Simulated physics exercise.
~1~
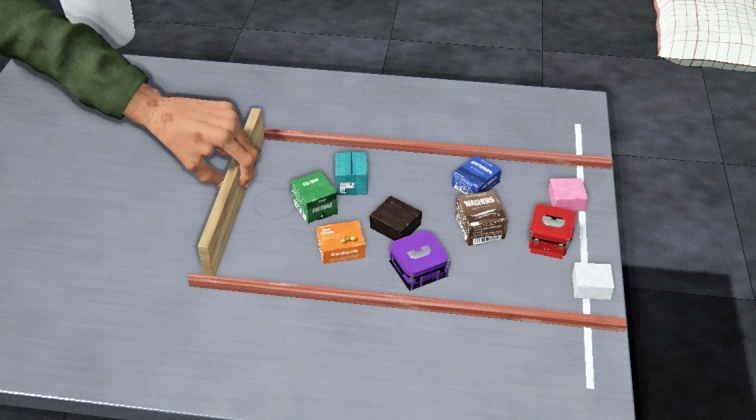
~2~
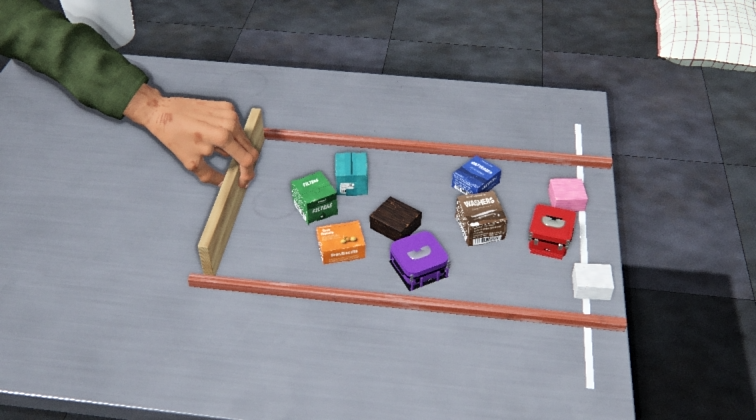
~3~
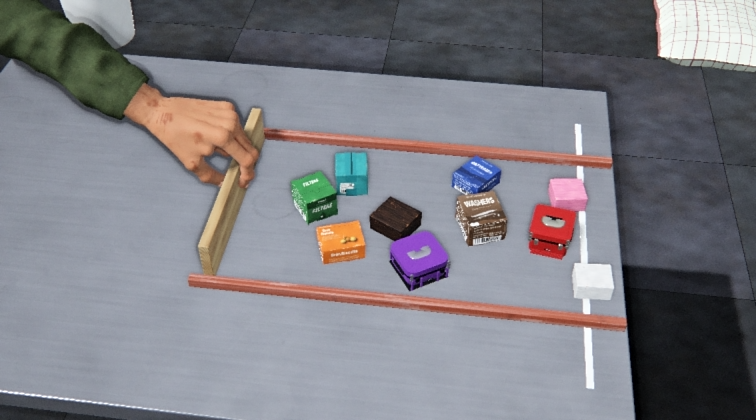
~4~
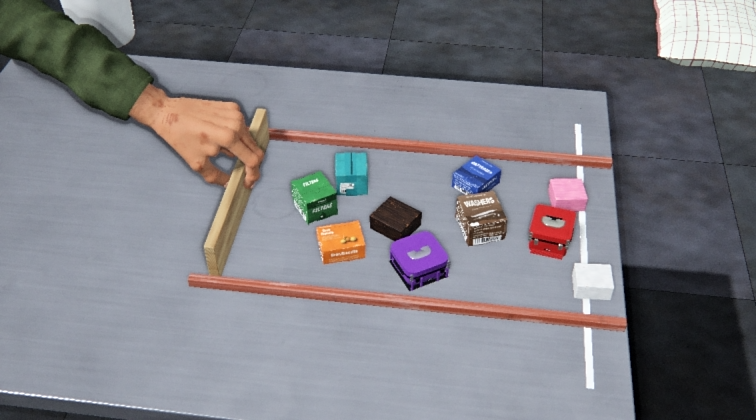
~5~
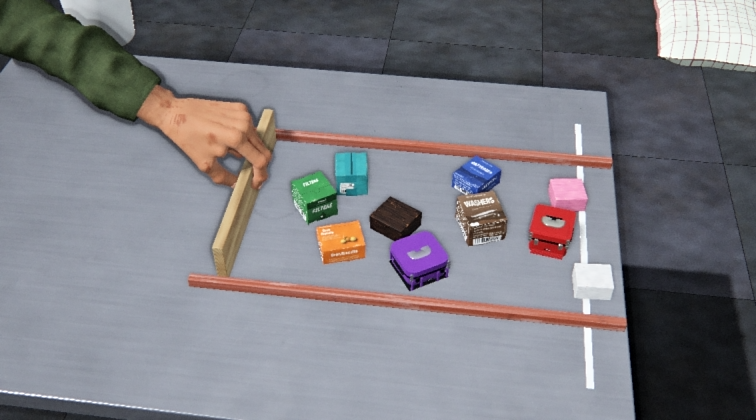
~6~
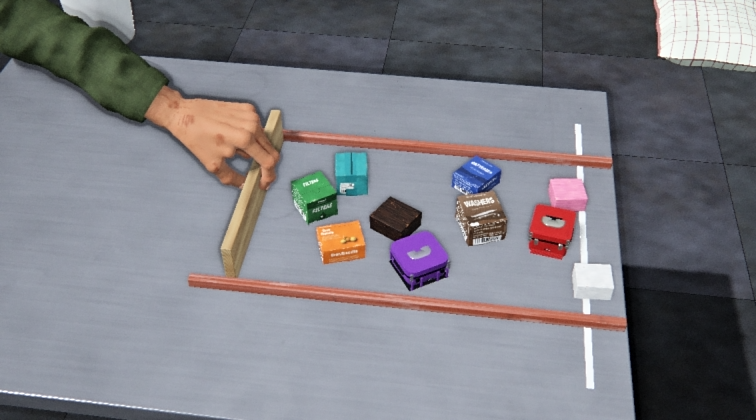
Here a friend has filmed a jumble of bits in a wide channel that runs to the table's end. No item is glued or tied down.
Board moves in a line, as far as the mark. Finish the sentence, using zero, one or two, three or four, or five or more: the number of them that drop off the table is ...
The number that drop off the table is five or more.
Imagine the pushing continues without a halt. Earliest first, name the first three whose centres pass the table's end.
Order, earliest first: Red case, white block, brown box.
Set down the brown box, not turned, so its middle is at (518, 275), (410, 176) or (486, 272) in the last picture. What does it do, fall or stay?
Try one it goes off the edge; try two it goes off the edge; try three it goes off the edge.
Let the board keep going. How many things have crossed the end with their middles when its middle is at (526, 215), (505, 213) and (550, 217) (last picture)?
Taking the places in turn, the counts are 3, 1 and 3.
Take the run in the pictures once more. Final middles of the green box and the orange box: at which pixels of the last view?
Final positions: Near (603, 228); near (610, 272).
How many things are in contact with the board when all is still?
Total: 4.
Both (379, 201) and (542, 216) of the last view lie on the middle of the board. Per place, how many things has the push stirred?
Up to then 5, and up to the other point 10.
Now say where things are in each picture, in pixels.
The first frame shows white block (593, 281); pink block (568, 195); red case (551, 231); board (235, 188); tape (583, 237).
The second frame shows pink block (568, 195); purple case (419, 261).
The third frame shows red case (551, 231); brown box (481, 218).
The fourth frame shows white block (593, 282); green box (315, 198).
The fifth frame shows pink block (568, 195); board (247, 189).
The sixth frame shows white block (593, 282); pink block (568, 195); red case (551, 231); board (255, 190); tape (583, 237).
Soon after, none off yet; white block at rest near (593, 282); pink block at rest near (568, 195); red case at rest near (551, 231).
At rest, the number that fall off is five or more; fallen, black block, purple case, brown box, red case, pink block and white block.
